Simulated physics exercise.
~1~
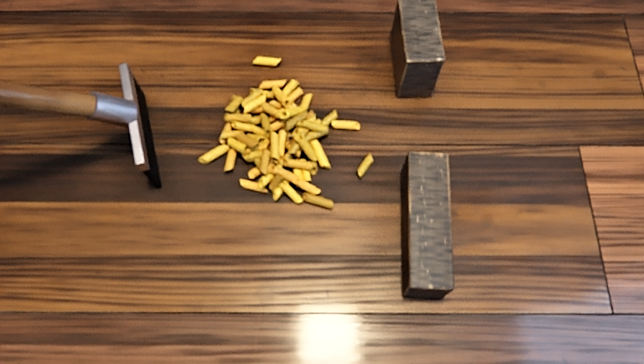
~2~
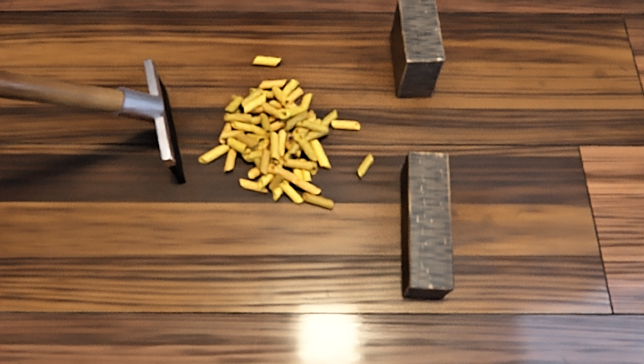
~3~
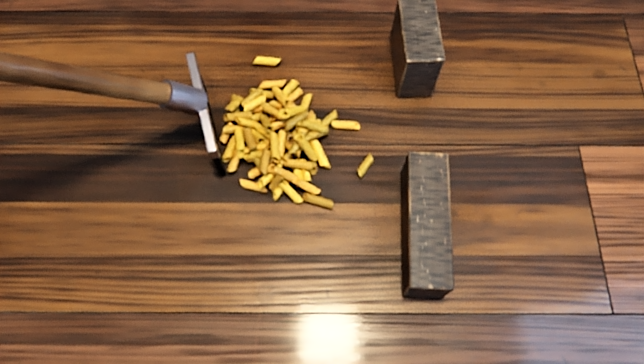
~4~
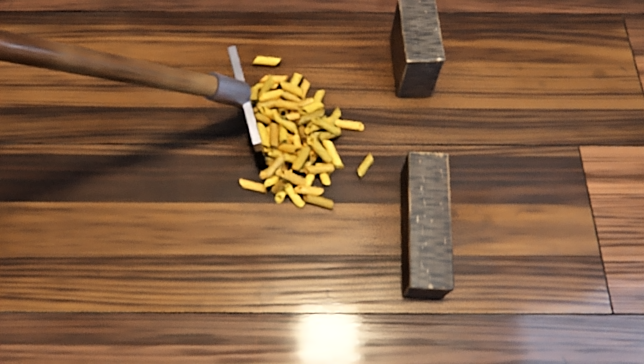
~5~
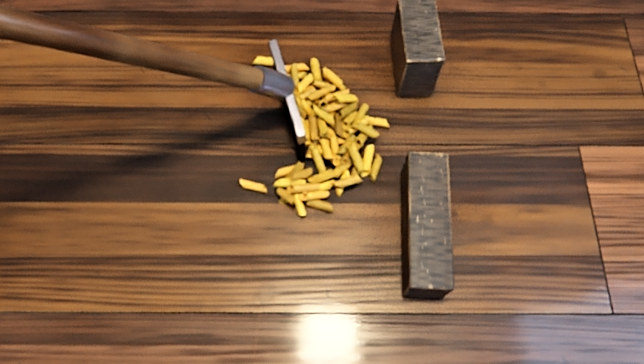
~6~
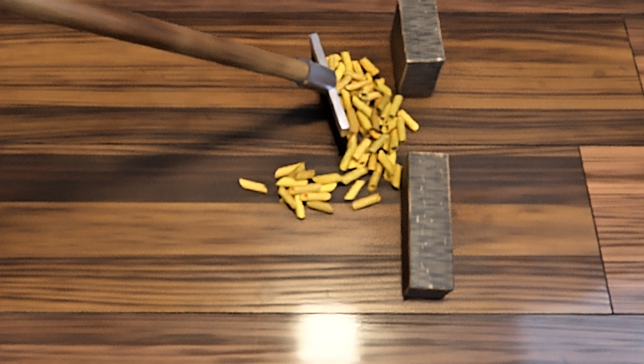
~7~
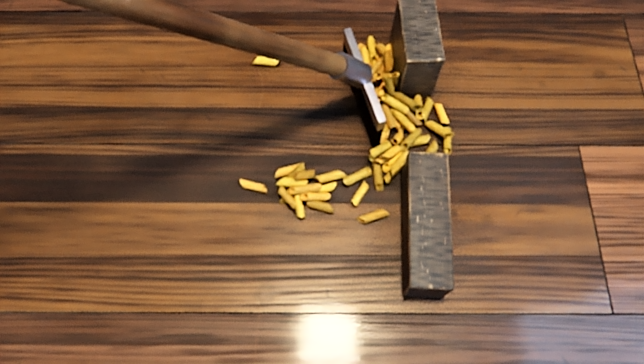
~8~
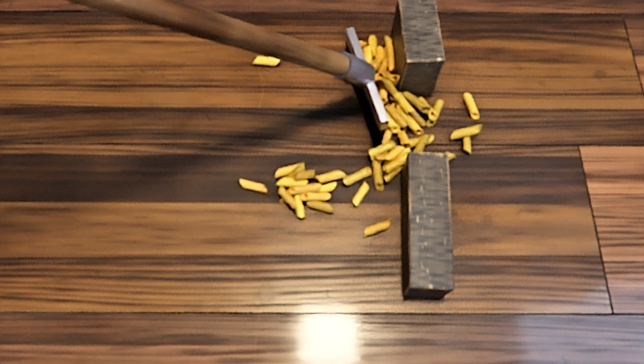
On a dark wooden floor, a long-handled squeegee pushed a pile of dry pasta tubes to the right toward two blocks, stopping by the upper one with a few pieces spilled through the gap and most still in front or left behind.
